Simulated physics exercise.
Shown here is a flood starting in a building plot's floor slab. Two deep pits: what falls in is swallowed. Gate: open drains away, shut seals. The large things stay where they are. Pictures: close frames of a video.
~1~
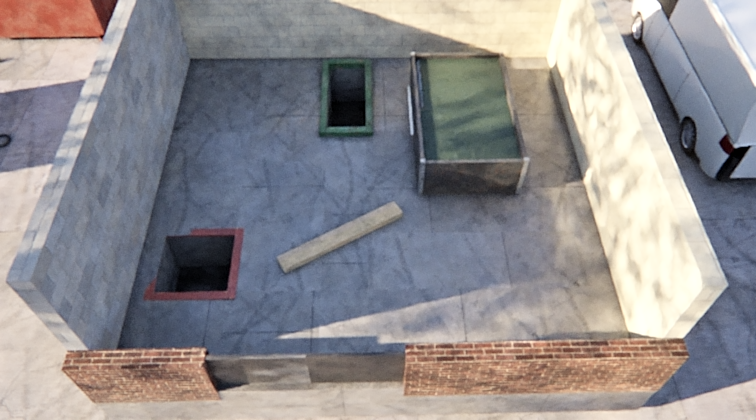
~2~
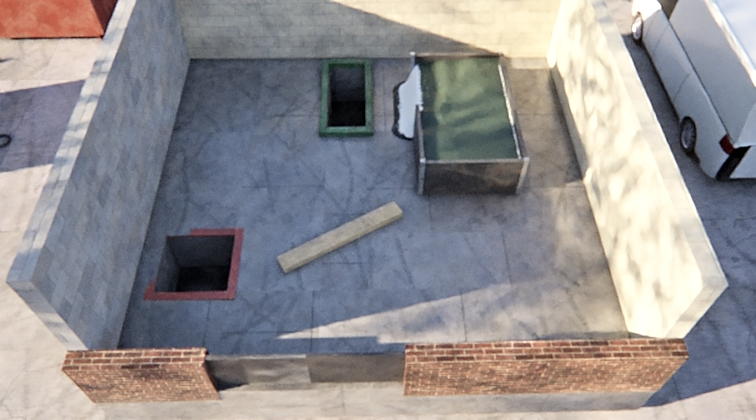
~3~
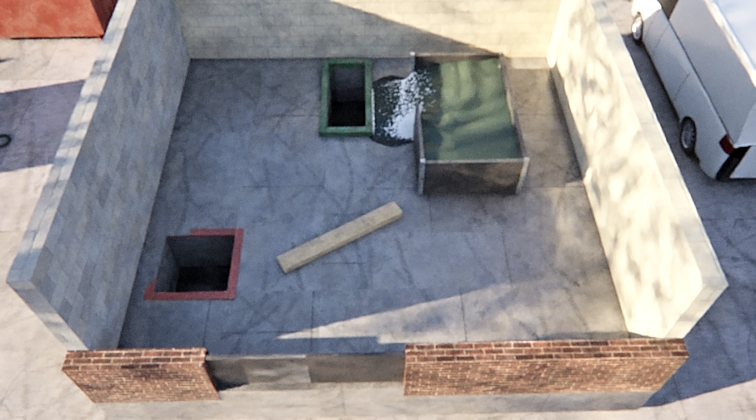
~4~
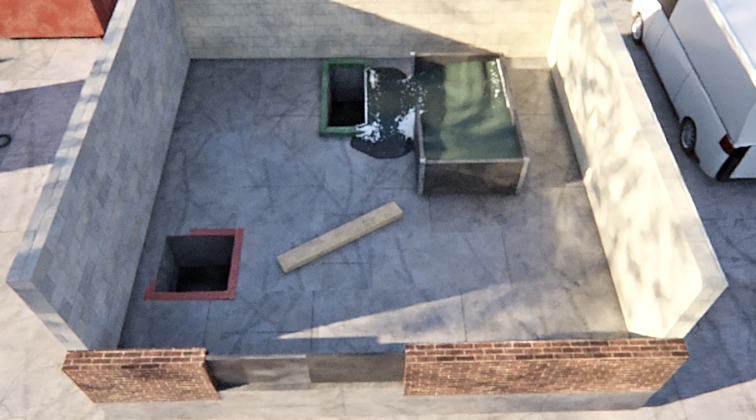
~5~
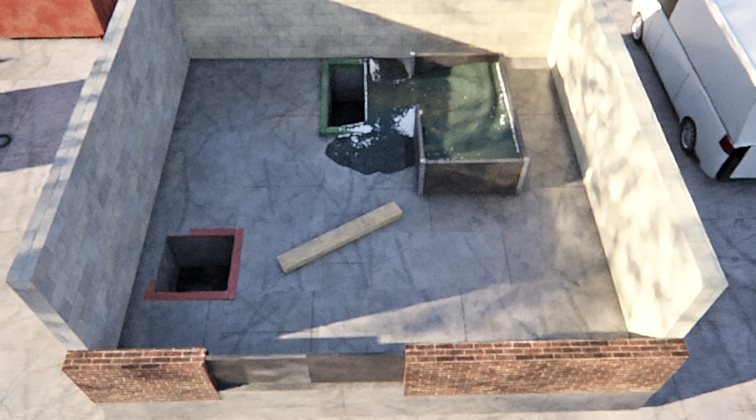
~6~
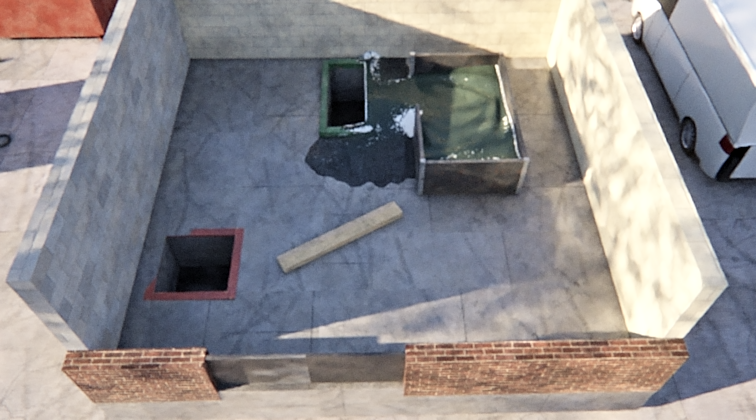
A tank of green water pours out leftward, spreading across the grey floor around a green-edged pit.
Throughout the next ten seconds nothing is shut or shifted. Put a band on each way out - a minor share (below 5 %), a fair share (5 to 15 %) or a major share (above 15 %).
The gate pulls in barely a drop - beneath five per cent. The green pit pulls in a good deal - past fifteen per cent. The red pit pulls in a so-so amount - five to fifteen per cent.
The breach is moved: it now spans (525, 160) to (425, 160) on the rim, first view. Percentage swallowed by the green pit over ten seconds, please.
Share recorded - green: 0 %.
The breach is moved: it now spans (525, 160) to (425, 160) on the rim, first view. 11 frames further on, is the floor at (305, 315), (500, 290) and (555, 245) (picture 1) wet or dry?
First spot submerged, second spot submerged, third spot submerged.
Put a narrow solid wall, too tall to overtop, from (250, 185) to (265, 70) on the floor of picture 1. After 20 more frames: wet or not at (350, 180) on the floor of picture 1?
That spot: Submerged.
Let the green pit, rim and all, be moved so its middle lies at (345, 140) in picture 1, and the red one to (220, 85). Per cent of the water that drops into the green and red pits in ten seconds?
Roughly: Green pit 25 %, red pit 30 %.
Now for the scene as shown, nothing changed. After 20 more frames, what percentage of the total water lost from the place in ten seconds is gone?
I get 80 percent.
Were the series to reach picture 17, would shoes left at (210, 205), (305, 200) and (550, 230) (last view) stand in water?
One by one: Waterlogged / waterlogged / left dry.
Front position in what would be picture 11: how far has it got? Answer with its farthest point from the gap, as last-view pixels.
By then the tip should be at about (249, 212).
A moment on, water covers 15 % of the floor; the gate 0 %, the green pit 17 %, the red pit 0 %.
Next, water covers 25 % of the floor; the gate 0 %, the green pit 28 %, the red pit 0 %.
Then, water covers 35 % of the floor; the gate 0 %, the green pit 37 %, the red pit 2 %.
Later, water covers 45 % of the floor; the gate 0 %, the green pit 41 %, the red pit 5 %.
In the end, water covers 65 % of the floor; the gate 0 %, the green pit 41 %, the red pit 9 %.
